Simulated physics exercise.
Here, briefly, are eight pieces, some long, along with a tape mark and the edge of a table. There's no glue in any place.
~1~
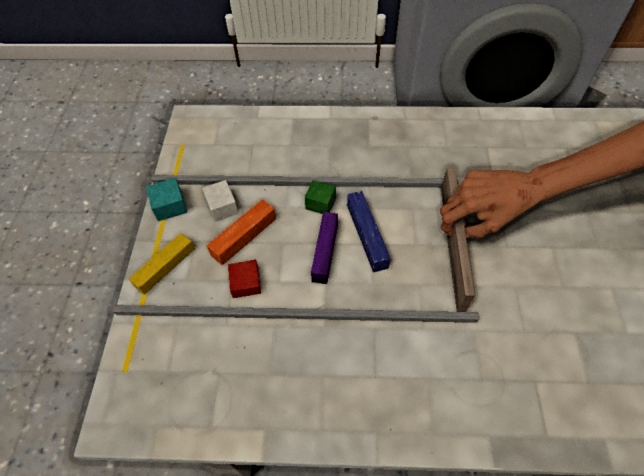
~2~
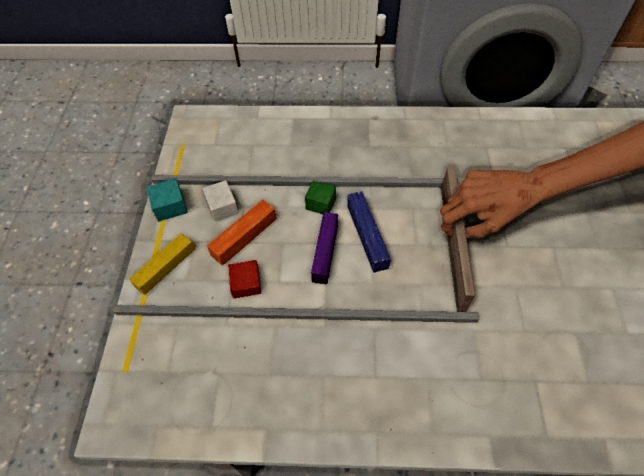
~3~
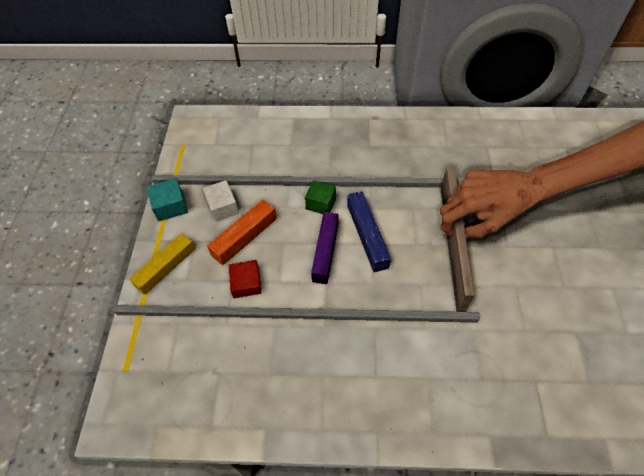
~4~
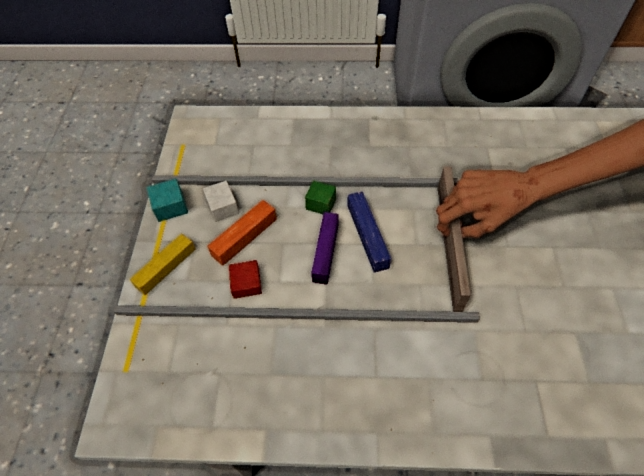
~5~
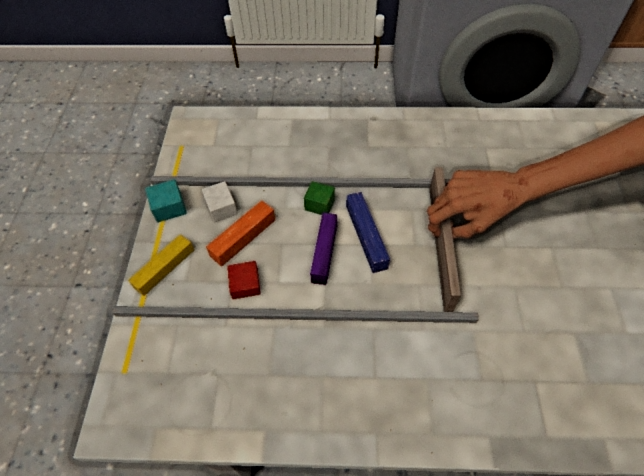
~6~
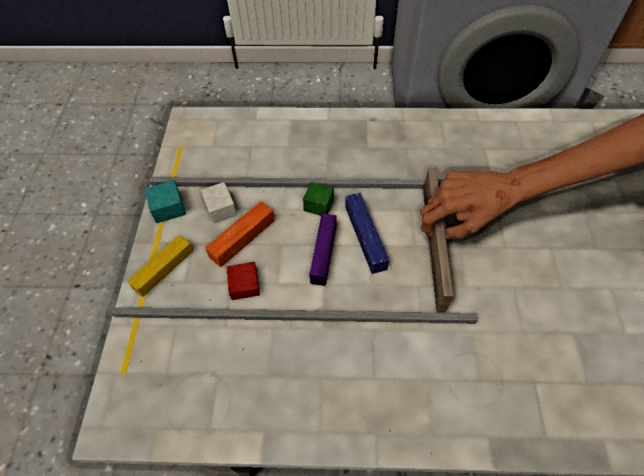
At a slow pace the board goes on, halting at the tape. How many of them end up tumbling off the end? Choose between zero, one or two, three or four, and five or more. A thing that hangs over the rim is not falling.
The count is five or more.
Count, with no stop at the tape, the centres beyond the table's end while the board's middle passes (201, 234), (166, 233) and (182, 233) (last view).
1, 5 and 3.
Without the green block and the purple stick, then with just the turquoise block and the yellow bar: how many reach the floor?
Going first to second: 4 and 4.
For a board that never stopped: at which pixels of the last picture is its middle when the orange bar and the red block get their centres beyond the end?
For the orange bar, about (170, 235); for the red block, about (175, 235).
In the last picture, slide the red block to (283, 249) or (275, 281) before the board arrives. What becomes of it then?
Taken in order, it does not stay and then does not stay.
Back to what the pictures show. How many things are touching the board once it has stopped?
Count: 1.
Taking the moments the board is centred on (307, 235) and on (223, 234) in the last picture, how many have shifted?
First 3, then 8.
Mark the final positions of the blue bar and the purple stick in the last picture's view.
(148, 230) and (127, 251), roughly.
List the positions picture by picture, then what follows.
In the first picture, turquoise block (167, 200); yellow bar (163, 263); white block (220, 201); board (456, 236); tape (158, 241).
In the second picture, yellow bar (163, 263); orange bar (243, 232).
In the third picture, white block (221, 201); red block (245, 279).
In the fourth picture, turquoise block (168, 200); green block (321, 198).
In the fifth picture, yellow bar (163, 265); purple stick (324, 248).
In the sixth picture, turquoise block (165, 202); yellow bar (162, 265); white block (219, 203); board (437, 237); tape (156, 243).
A little later, none off yet; turquoise block at rest near (165, 202); yellow bar at rest near (162, 265); white block at rest near (219, 203).
Next, none off yet; turquoise block moving near (160, 202); yellow bar at rest near (159, 265); white block shifted about its own width near (193, 196).
When it is over, the number that fall off is five or more; down, green block, red block, orange bar, white block, yellow bar and turquoise block.
